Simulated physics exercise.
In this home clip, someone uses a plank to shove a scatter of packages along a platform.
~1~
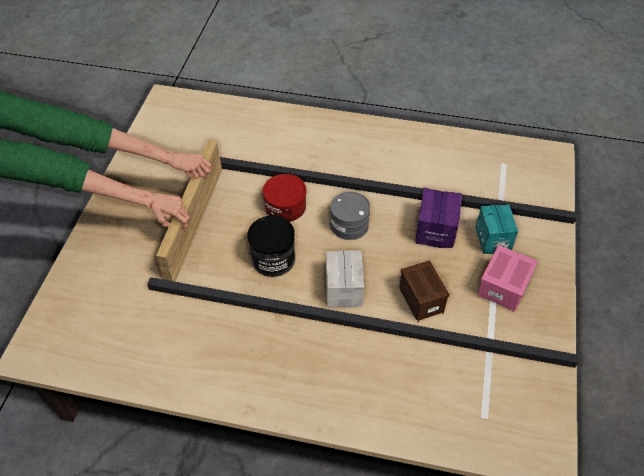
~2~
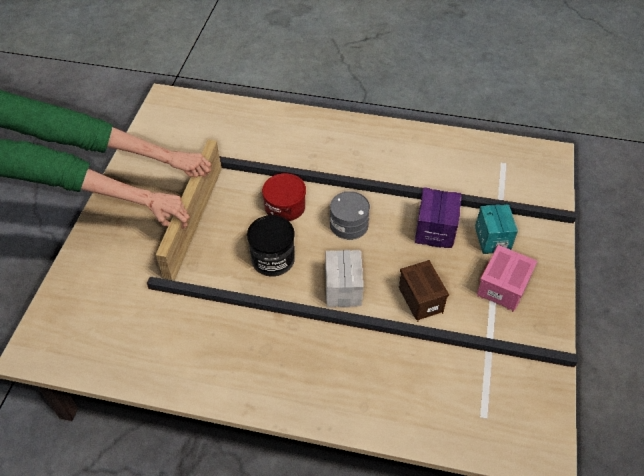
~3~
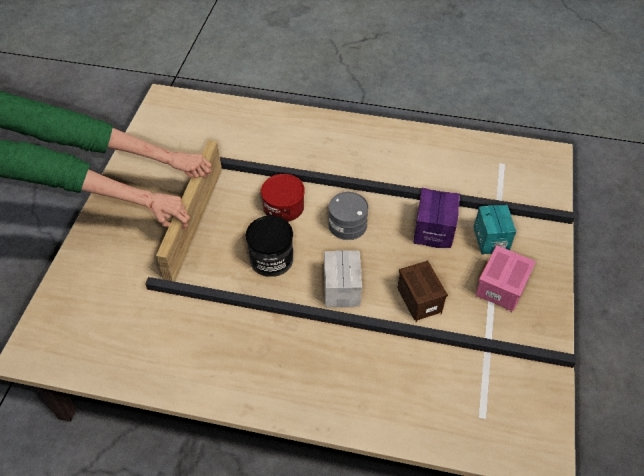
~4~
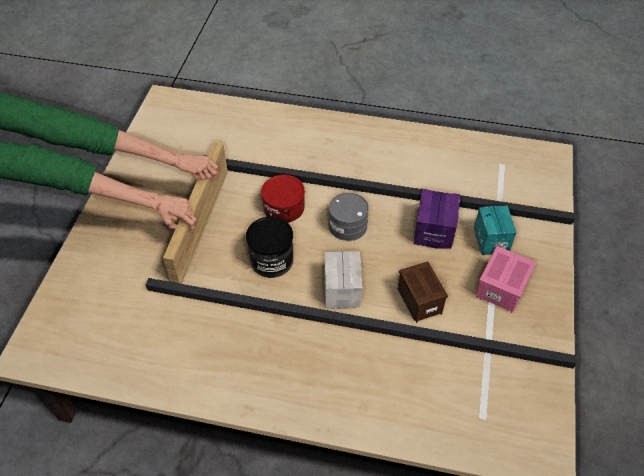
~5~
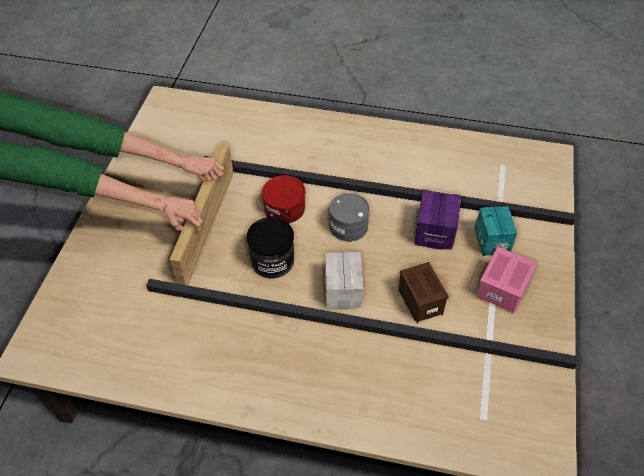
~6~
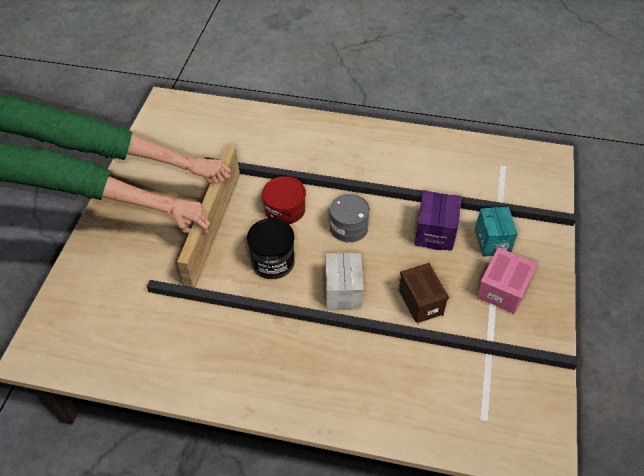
On a wooden platform, two hands slide a plank slightly right toward the scattered packages.
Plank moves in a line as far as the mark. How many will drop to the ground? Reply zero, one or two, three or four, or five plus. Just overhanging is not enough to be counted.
One or two.
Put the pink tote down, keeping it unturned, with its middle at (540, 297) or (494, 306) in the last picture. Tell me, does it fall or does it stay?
For the pink tote: It comes off, then it comes off.
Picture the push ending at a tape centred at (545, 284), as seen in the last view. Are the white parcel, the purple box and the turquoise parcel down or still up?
Going one by one, the white parcel is still up, the purple box goes down, the turquoise parcel goes down.
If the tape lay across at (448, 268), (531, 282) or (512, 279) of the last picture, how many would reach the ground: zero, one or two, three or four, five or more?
In order: Zero; more than four; three to four.
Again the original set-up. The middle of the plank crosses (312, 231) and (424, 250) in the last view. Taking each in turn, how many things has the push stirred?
4 by the first point, 8 by the second.
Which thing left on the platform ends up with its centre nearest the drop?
Purple box.
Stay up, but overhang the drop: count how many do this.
The overhang total is 1.
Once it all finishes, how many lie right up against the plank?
It's 3.
Early on, none off yet; pink tote at rest near (506, 281); turquoise parcel at rest near (496, 231); purple box at rest near (438, 221).
A while later, none off yet; pink tote at rest near (506, 281); turquoise parcel travelled a little near (516, 229); purple box travelled about its own width near (478, 228).
Finally, the number that fall off is one or two; lost, turquoise parcel and pink tote.
